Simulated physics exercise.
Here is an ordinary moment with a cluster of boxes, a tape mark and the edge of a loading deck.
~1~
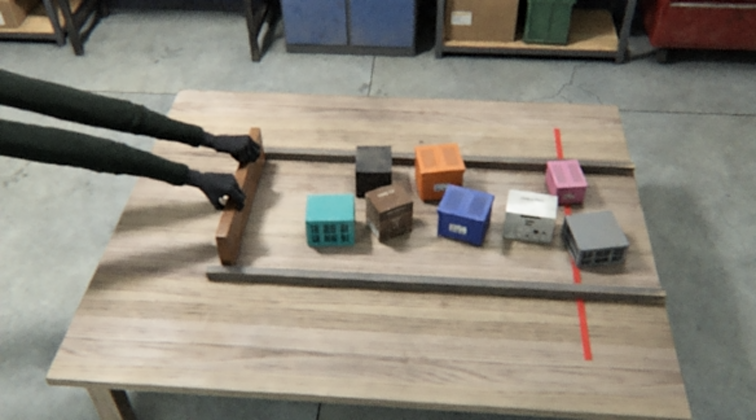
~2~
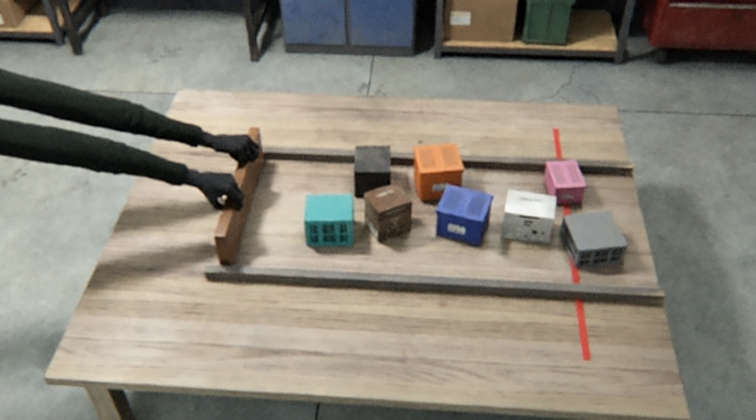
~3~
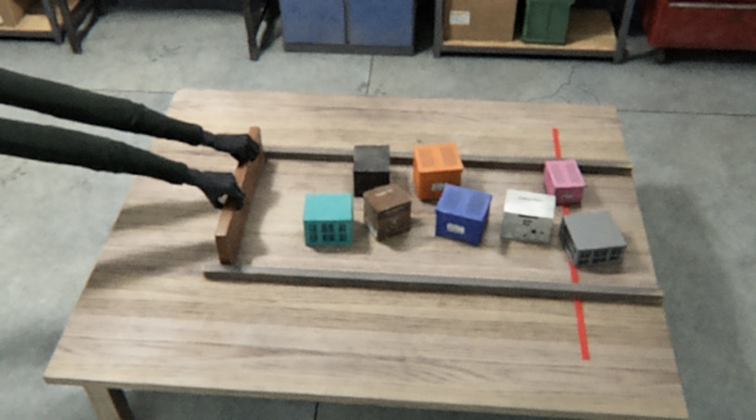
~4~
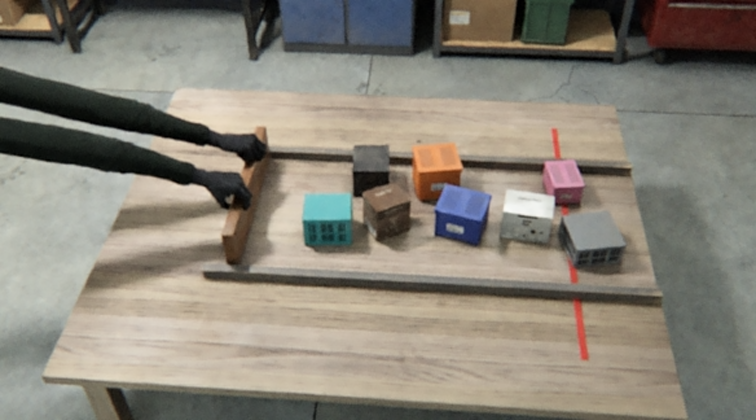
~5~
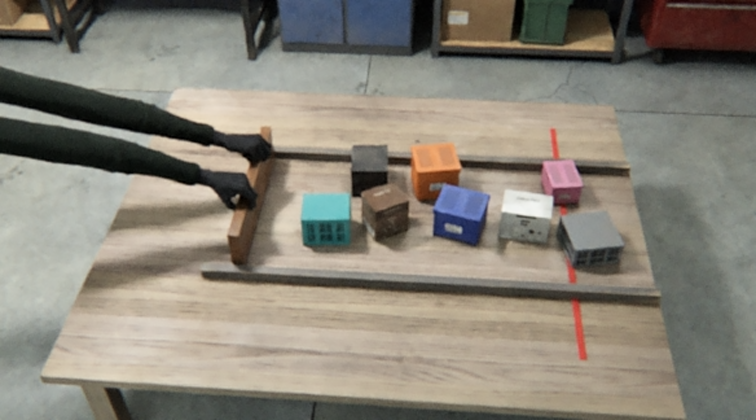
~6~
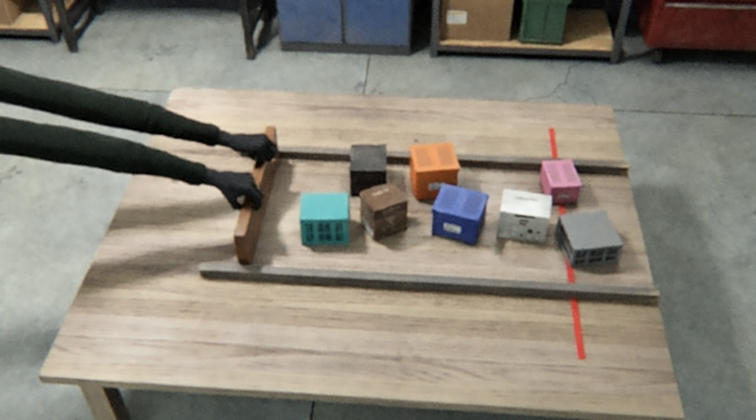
Two black-gloved hands on dark-sleeved arms hold a brown wooden plank upright on a wood-grain table, seen from above in a workshop-like room with a concrete floor. Between two dark rails sit eight boxes: turquoise, black, brown, orange, blue and white, with pink and grey by a red tape line at right. The hands slide the plank slightly rightward, leaving a gap before the boxes, which stay put.
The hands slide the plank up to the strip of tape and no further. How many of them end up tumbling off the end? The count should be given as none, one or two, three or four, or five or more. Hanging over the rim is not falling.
Seems the ones that don't stay up number three or at most four, for sure.
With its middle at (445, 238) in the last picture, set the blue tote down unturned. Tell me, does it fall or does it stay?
In that case it never drops.
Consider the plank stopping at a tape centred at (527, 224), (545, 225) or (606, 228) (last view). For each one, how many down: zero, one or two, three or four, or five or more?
Well, in the order given, it's one or two, three or four and 5 or more.
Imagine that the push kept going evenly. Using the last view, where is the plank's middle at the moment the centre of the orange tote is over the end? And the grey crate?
Approx. (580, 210) for the first, approx. (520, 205) for the second.
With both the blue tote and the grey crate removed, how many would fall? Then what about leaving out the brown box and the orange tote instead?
The number is 2 for the first case and 2 for the second.
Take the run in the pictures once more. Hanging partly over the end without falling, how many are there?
2 overhanging.
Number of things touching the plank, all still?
In contact: 2.
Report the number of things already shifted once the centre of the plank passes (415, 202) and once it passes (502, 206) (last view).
That makes 7 at the first spot and 8 at the second.
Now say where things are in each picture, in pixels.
The first picture shows grey crate (594, 239); pink tote (565, 183); white box (530, 217); plank (243, 195); tape (570, 227).
The second picture shows pink tote (564, 183); orange tote (438, 173).
The third picture shows white box (528, 216); brown box (387, 212).
The fourth picture shows grey crate (591, 239); blue tote (462, 215).
The fifth picture shows pink tote (561, 183); turquoise crate (327, 219).
The sixth picture shows grey crate (588, 238); pink tote (560, 182); white box (524, 216); plank (259, 194); tape (564, 226).
Soon after, none off yet; grey crate at rest near (588, 238); pink tote at rest near (560, 182); white box at rest near (524, 216).
Then, none off yet; grey crate moved about its own width near (627, 243); pink tote at rest near (560, 182); white box moved about its own width near (583, 209).
Further on, none off yet; grey crate moved about its own width near (636, 244); pink tote moved about its own width near (599, 178); white box moved well along near (645, 192).
By the end, the number that fall off is three or four; fallen, blue tote, white box, pink tote and grey crate.
